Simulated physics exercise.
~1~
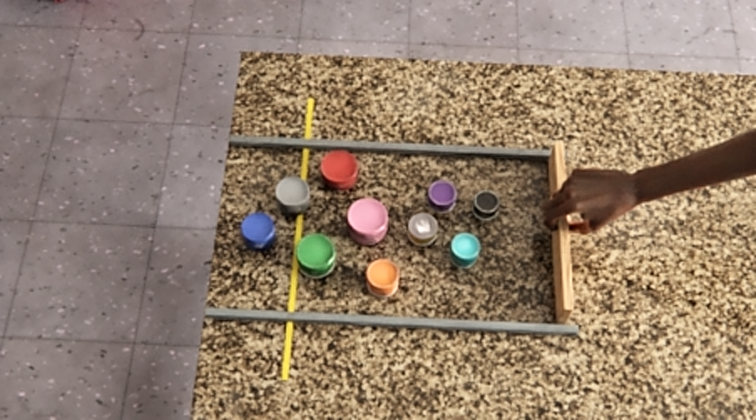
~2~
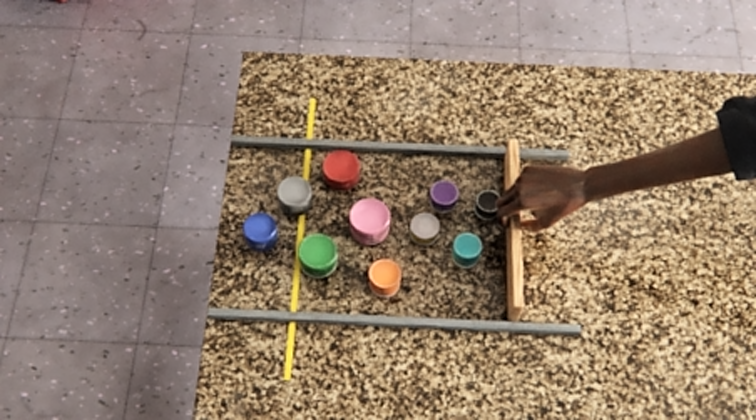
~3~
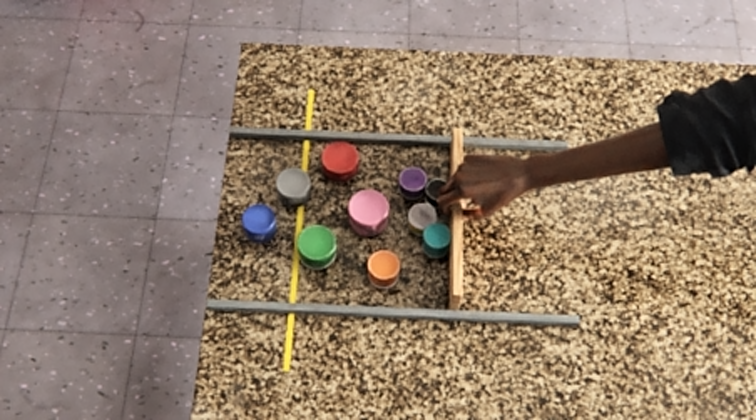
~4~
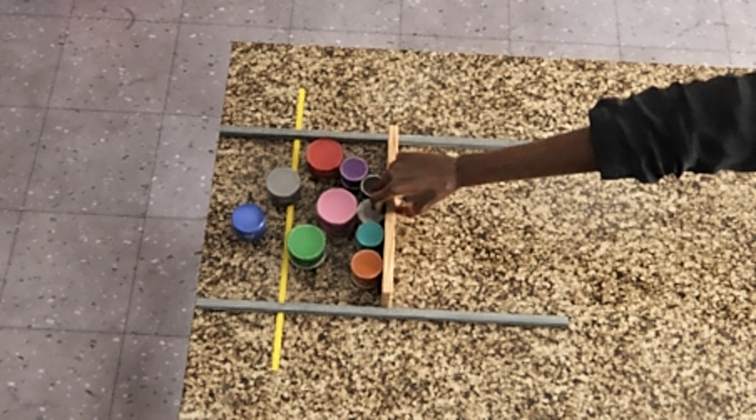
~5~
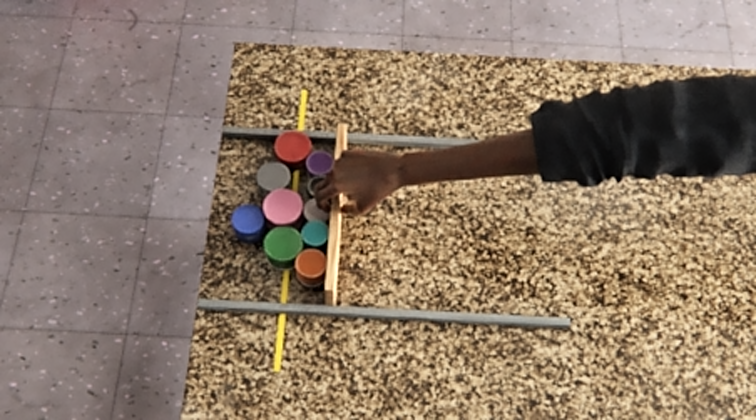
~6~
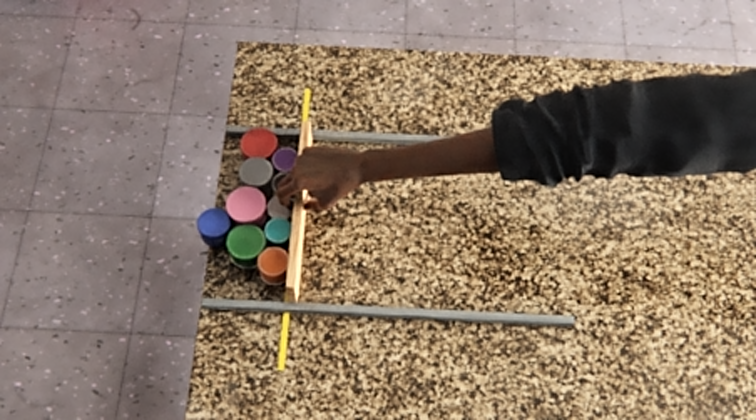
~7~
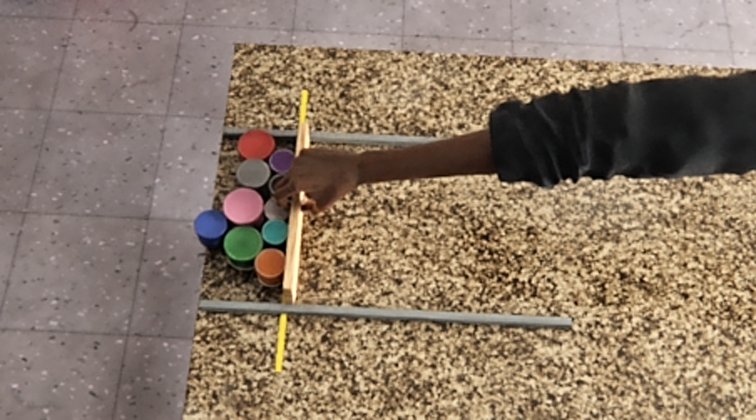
Hand sliding a wooden board left along a speckled counter, gathering colourful little pots into a cluster and stopping at yellow tape.
